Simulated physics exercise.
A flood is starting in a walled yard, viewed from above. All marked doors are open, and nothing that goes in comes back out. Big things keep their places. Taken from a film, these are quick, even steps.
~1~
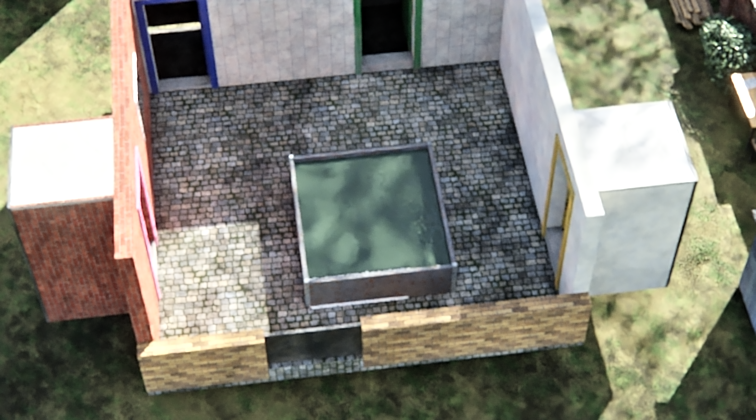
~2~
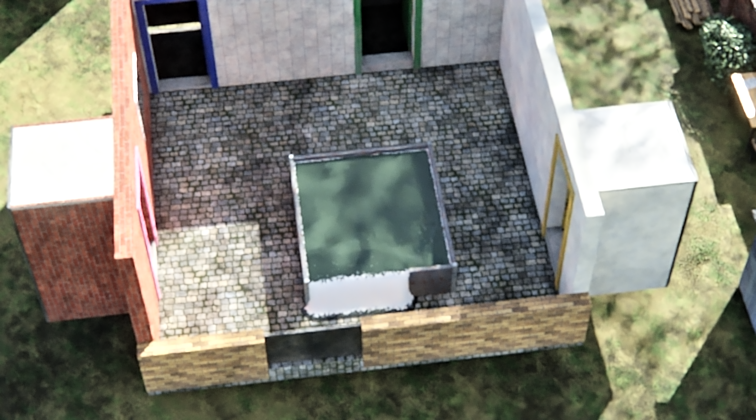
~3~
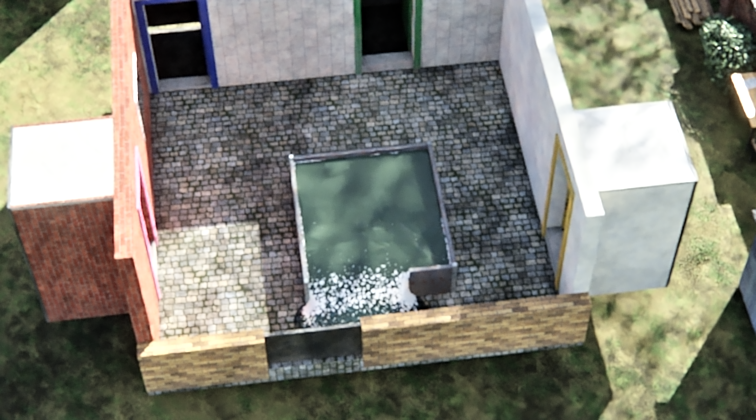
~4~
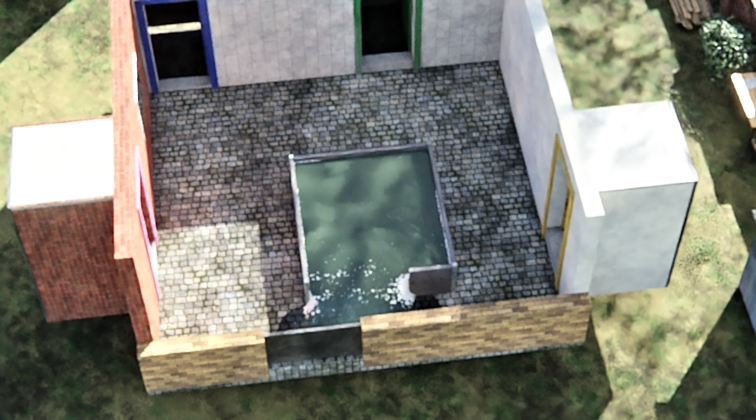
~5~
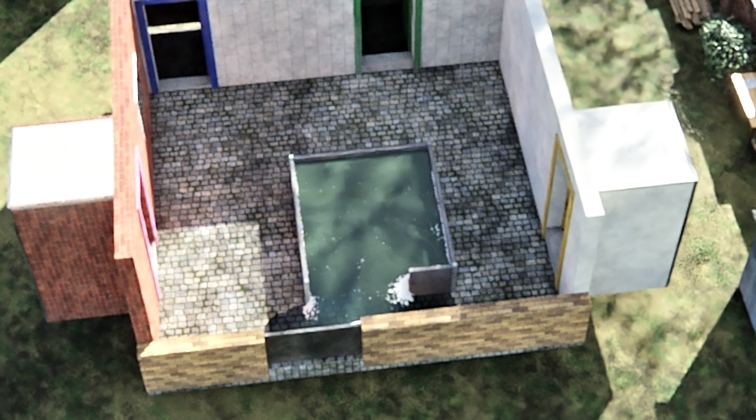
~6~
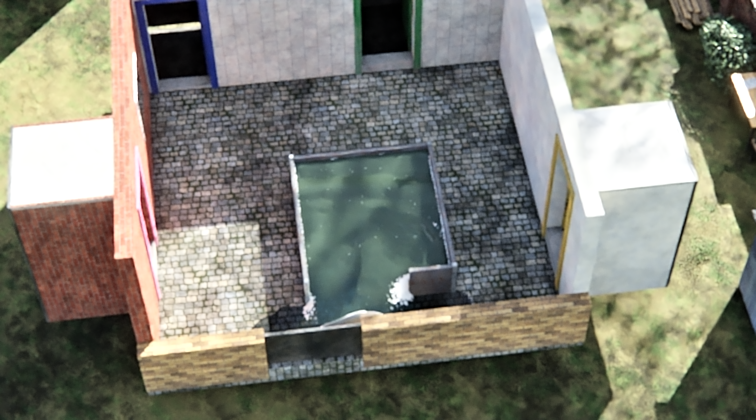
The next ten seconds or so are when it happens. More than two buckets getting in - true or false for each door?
Yellow door: False; green door: False; pink door: False; blue door: True.
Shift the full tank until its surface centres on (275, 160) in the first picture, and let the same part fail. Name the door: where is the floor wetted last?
The green door, I reckon.
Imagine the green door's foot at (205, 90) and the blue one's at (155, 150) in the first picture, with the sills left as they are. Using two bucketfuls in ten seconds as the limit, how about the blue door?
Note - blue door ends up lower.
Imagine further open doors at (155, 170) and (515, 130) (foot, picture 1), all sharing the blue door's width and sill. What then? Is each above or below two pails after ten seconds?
The first stays short of it, the second crosses the line.
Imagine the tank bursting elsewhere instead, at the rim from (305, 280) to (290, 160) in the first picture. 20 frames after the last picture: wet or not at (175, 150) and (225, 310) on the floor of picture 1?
Order as given: Inundated, then inundated.
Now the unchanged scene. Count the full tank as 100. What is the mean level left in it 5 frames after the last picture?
70 percent or so.
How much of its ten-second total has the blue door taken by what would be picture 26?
About 0 %.
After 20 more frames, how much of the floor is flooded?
Around 60 percent.
A moment on, water covers 20 % of the floor; the yellow door not reached, the green door not reached, the pink door not reached, the blue door not reached.
Next, water covers 30 % of the floor; the yellow door wet at the sill, nothing in, the green door not reached, the pink door wet at the sill, nothing in, the blue door not reached.
Then, water covers 60 % of the floor; the yellow door under two buckets in, the green door not reached, the pink door under two buckets in, the blue door wet at the sill, nothing in.
Later, water covers 90 % of the floor; the yellow door under two buckets in, the green door wet at the sill, nothing in, the pink door under two buckets in, the blue door far over two buckets in.
In the end, water covers 100 % of the floor; the yellow door under two buckets in, the green door wet at the sill, nothing in, the pink door under two buckets in, the blue door far over two buckets in.
